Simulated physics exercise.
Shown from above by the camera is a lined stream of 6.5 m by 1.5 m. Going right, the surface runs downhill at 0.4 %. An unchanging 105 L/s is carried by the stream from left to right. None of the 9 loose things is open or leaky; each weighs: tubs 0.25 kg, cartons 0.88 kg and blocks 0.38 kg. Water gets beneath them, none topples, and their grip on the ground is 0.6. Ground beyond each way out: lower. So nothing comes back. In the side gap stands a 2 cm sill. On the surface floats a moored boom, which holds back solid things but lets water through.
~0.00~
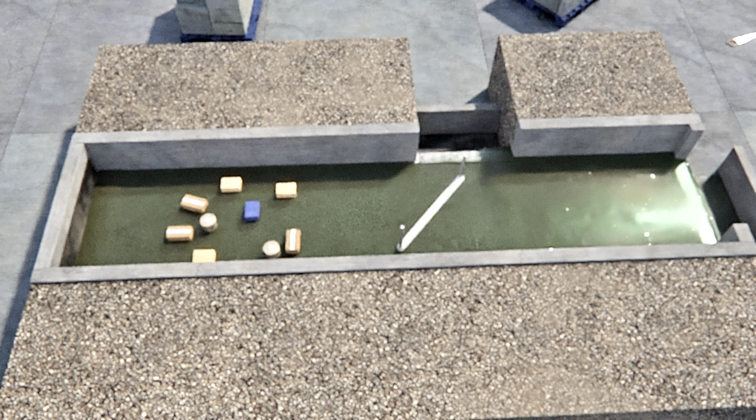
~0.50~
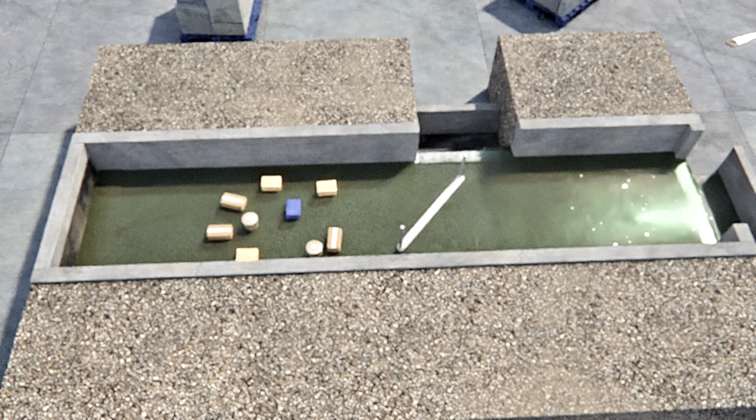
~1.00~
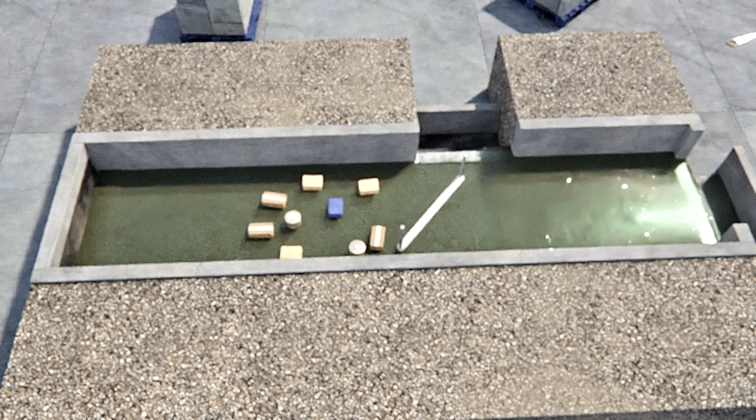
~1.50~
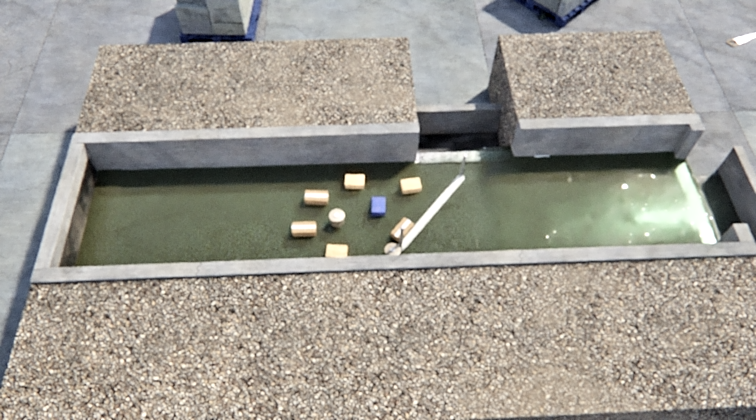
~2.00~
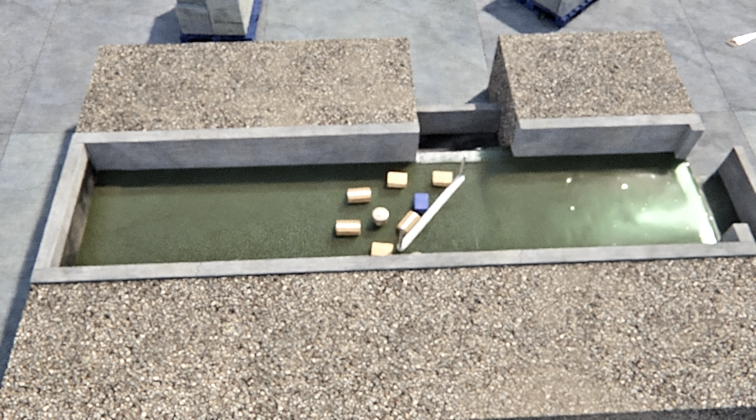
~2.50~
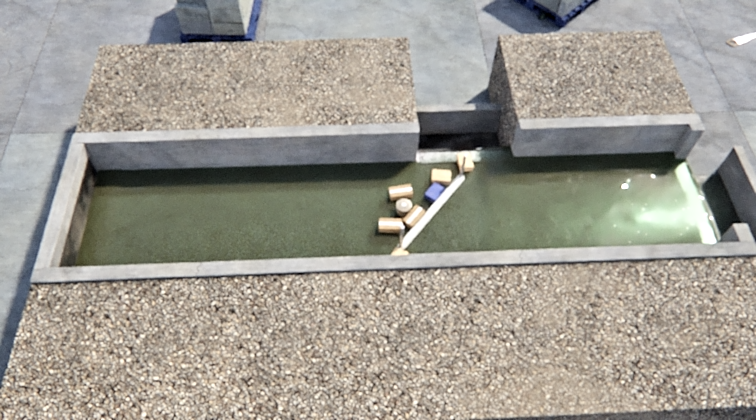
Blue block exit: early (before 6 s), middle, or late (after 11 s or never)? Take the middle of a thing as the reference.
Early.
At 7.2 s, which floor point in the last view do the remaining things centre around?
Near (560, 211).
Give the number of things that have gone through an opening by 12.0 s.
Tally: 9.
After 3.5 s the blue block is near (460, 166), 2.3 m from its start, afloat; 2 of 9 are out; 7 afloat.
After 7.2 s the blue block has gone out (at 4.5 s); 5 of 9 are out; 4 afloat.
After 12.0 s the blue block has gone out (at 4.5 s); 9 of 9 are out; 0 afloat.
After 16.0 s the blue block has gone out (at 4.5 s); 9 of 9 are out; 0 afloat.
